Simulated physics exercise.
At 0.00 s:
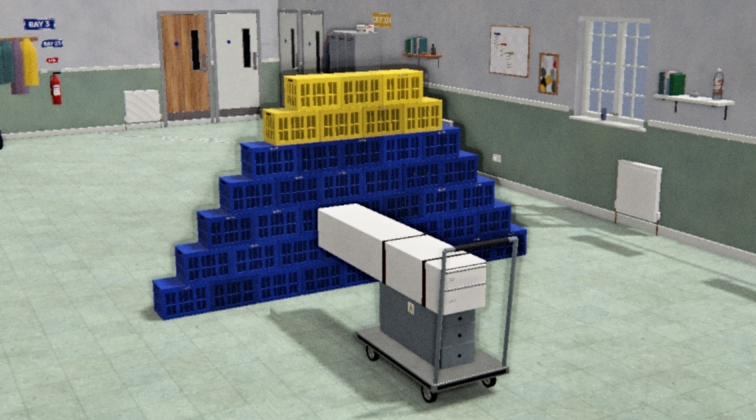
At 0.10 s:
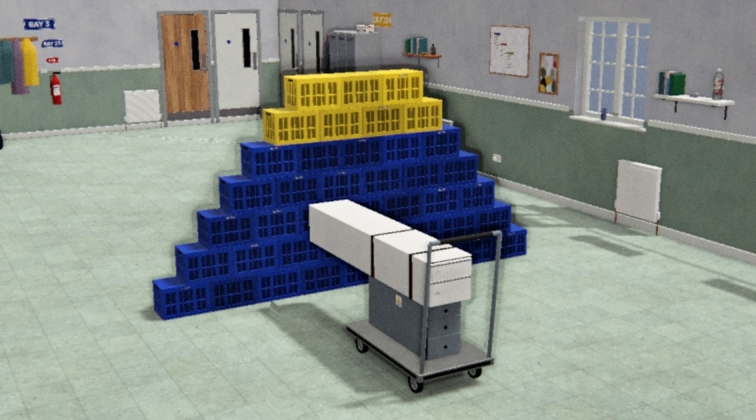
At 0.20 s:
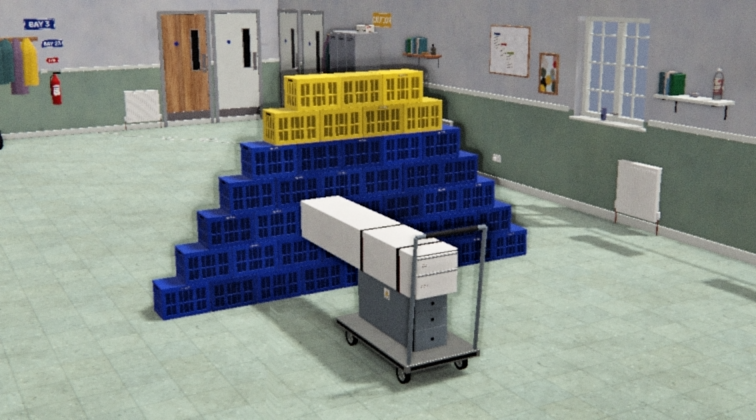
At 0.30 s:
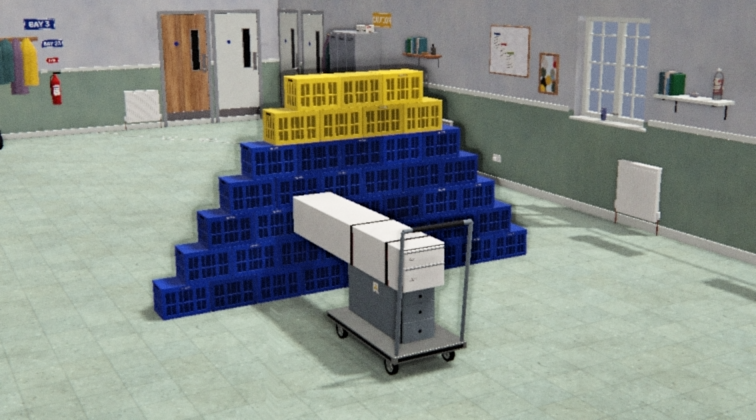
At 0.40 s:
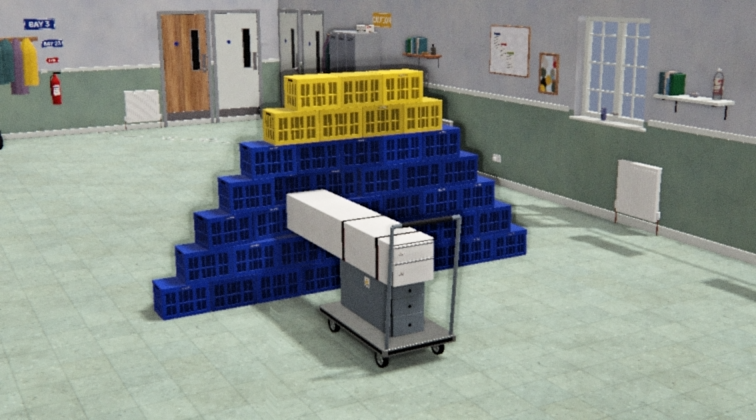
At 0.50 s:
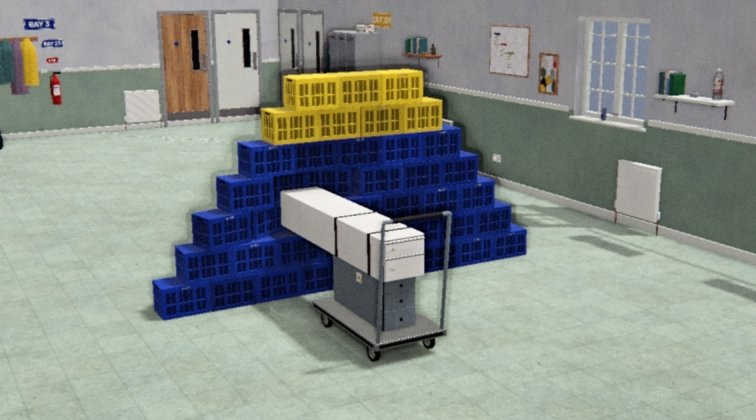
A flat trolley with a tall wire-like handle, carrying a grey drawer cabinet and a long white box-like load on top, rolls unattended toward a stepped wall of crates, load first. Seen from above by a still camera, the pale-green-floored room holds blue crates with two yellow rows on top, before doors and a window. The load's far end meets the wall and pushes in, shifting some blue crates slightly.
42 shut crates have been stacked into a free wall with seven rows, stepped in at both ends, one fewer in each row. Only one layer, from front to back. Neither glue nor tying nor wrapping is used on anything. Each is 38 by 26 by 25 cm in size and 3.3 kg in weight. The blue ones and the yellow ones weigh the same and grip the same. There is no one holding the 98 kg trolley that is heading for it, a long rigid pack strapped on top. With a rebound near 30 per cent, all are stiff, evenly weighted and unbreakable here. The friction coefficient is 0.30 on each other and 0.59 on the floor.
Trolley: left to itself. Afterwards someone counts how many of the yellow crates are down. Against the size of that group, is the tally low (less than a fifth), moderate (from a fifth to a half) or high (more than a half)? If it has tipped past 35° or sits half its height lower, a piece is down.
High.
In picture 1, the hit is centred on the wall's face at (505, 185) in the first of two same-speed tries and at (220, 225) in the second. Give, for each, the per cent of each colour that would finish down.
Blue 0 then 10, yellow 0 then 0 per cent.
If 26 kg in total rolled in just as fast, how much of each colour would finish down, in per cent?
Colour by colour that makes blue 0, yellow 0 percent.
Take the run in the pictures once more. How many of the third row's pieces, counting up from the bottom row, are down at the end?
Down at the end: 2.
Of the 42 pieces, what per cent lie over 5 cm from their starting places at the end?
That is 45 per cent.
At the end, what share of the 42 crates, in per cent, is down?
Estimate: Close to 35%.
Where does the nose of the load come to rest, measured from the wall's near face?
About 90 cm past it.
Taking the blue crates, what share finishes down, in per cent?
Taking the blue group, 20 in a hundred end up down.
By 0.84 s, load 55 cm past the wall's line, still rolling; none of the 7 yellow crates down (2 of 42 in all colours); top yellow crate moved 17 cm; top blue crate moved 9 cm.
By 1.40 s, load 94 cm past the wall's line, still rolling; 1 of the 7 yellow crates down (8 of 42 in all colours); top yellow crate tilted 6°, 9 cm lower; top blue crate tilted 22°.
By 2.14 s, load 96 cm past the wall's line, still rolling; 6 of the 7 yellow crates down (14 of 42 in all colours); top yellow crate on its side; top blue crate on its side.
By 2.90 s, load 90 cm past the wall's line, still rolling; 6 of the 7 yellow crates down (14 of 42 in all colours); top yellow crate on its side; top blue crate on its side.
When it is over (4.4 s), load 89 cm past the wall's line, stopped; 6 of the 7 yellow crates down (14 of 42 in all colours); top yellow crate on its side; top blue crate on its side. That is 86 per cent. In pixels of the last frame, middles, top yellow crate near (201, 230), top blue crate near (318, 228).
